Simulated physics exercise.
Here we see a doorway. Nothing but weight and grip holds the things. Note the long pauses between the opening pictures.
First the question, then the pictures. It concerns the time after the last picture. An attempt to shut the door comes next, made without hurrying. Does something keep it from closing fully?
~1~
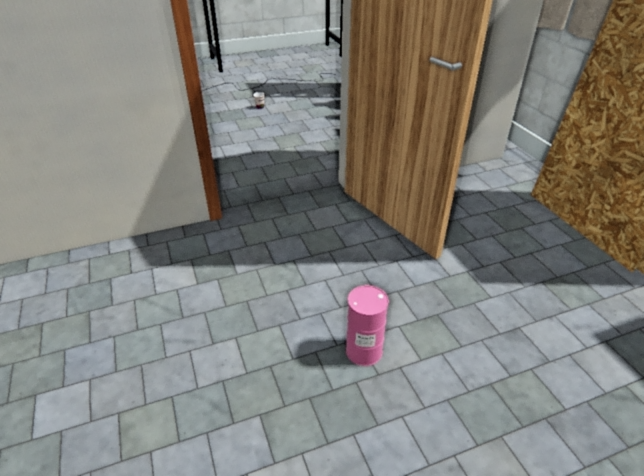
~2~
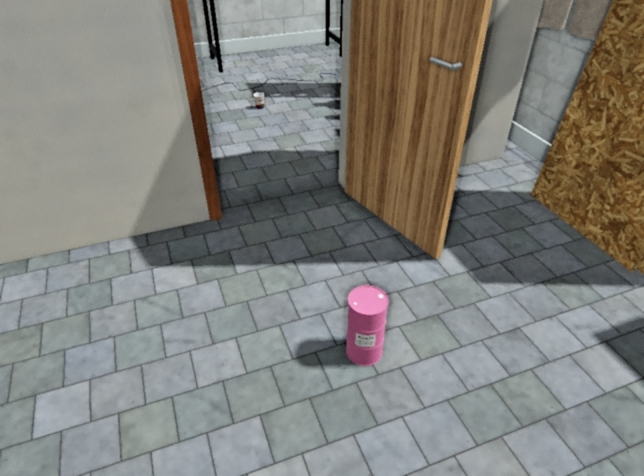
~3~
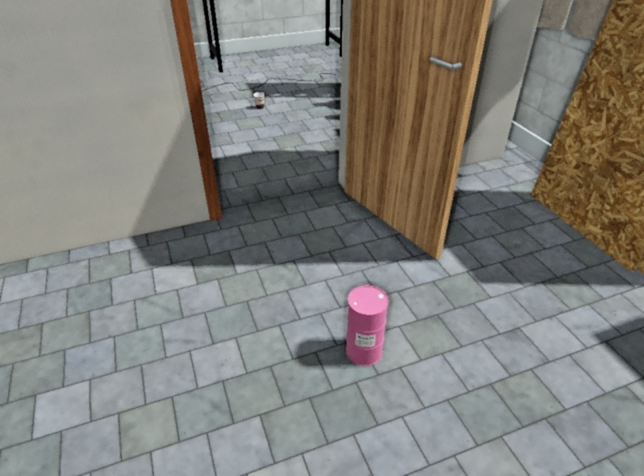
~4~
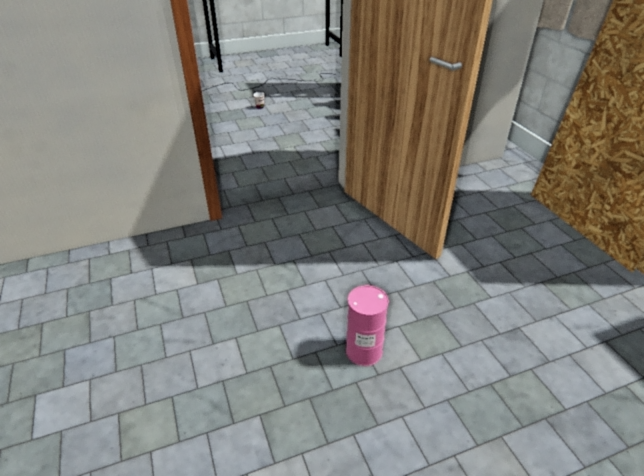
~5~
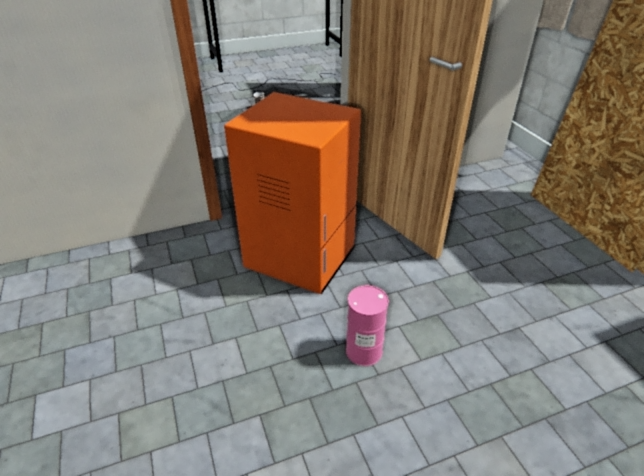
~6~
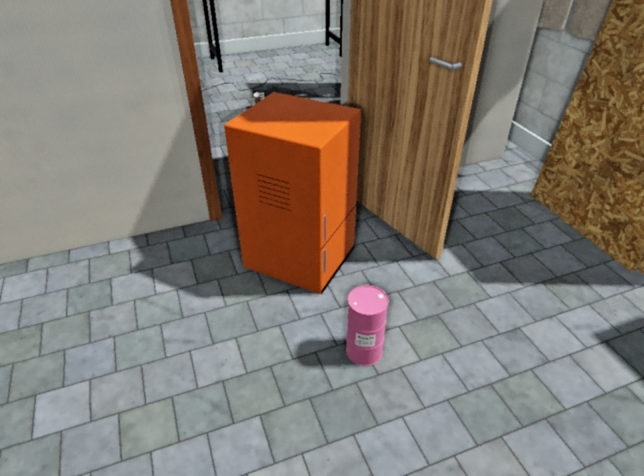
It fails to finish its swing.
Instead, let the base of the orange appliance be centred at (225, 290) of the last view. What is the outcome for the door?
It then comes fully to.
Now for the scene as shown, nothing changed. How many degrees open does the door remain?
Some 70°.
Then, 0.50 s on from there, door 95° open.
Then, 0.70 s on from there, door 86° open.
Then, 1.00 s on from there, door 72° open.
In the end, door 71° open; both unmoved. At the end, from the last picture's camera, orange appliance near (294, 195).
